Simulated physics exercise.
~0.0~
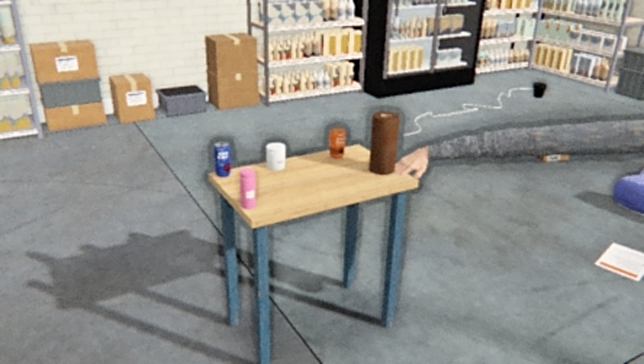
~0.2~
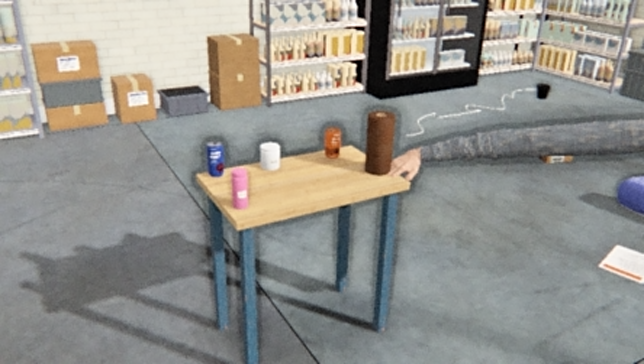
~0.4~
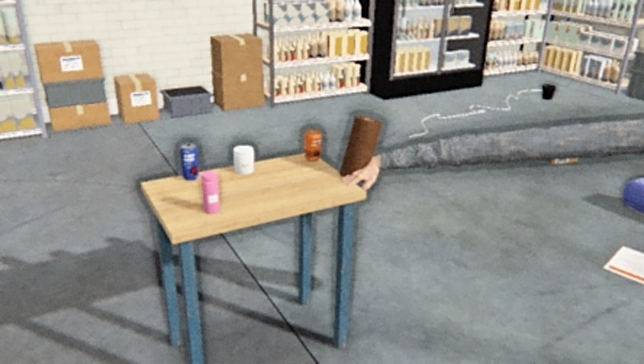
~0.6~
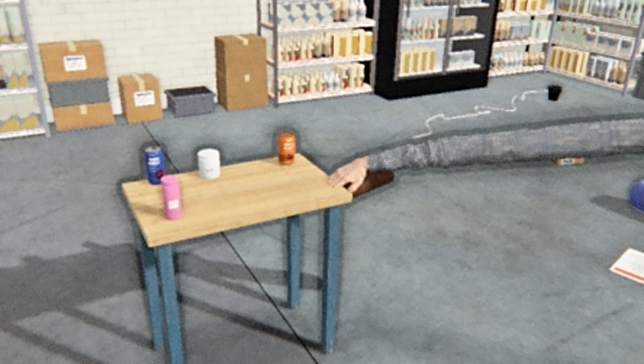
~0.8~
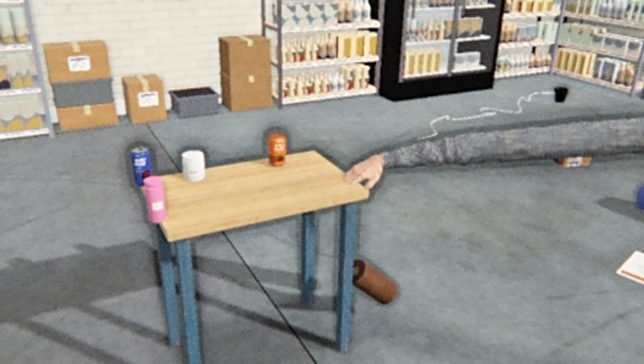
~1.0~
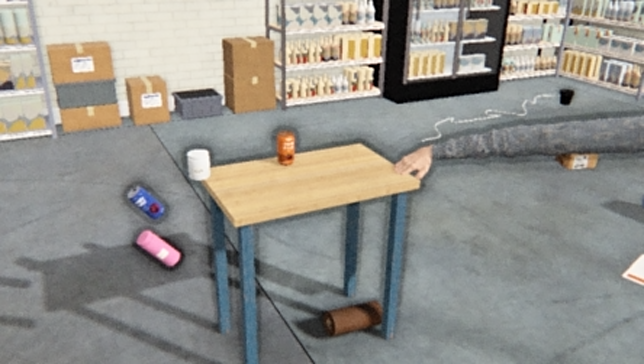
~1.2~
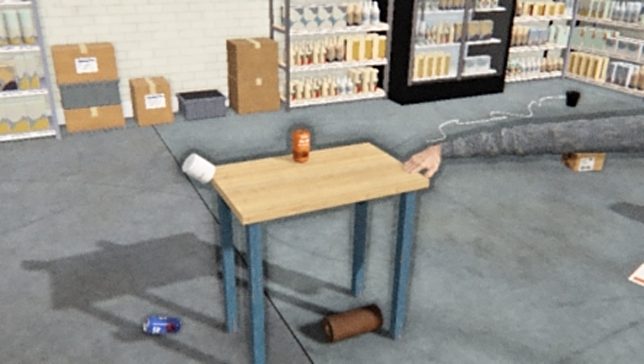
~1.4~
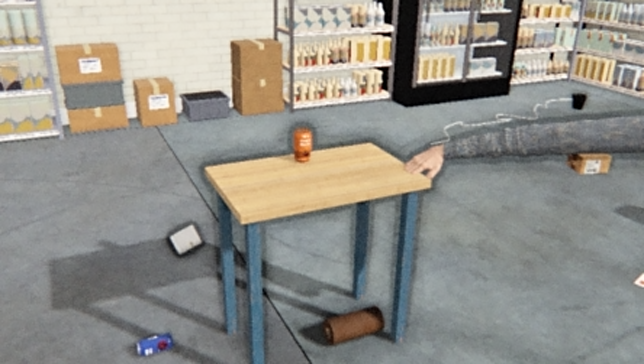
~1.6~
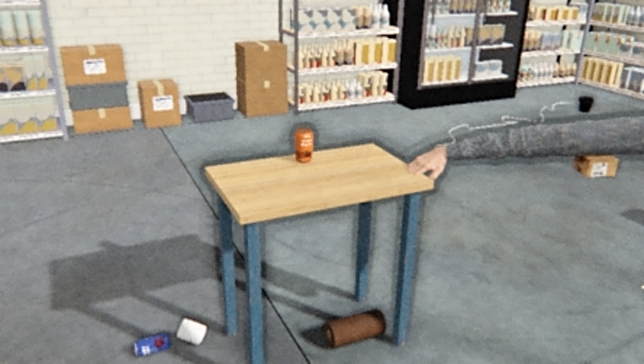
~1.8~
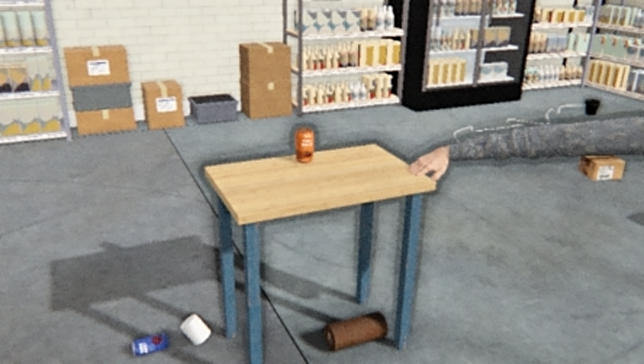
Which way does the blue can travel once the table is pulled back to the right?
The blue can moves down, dropping past the left side of the table to the floor.
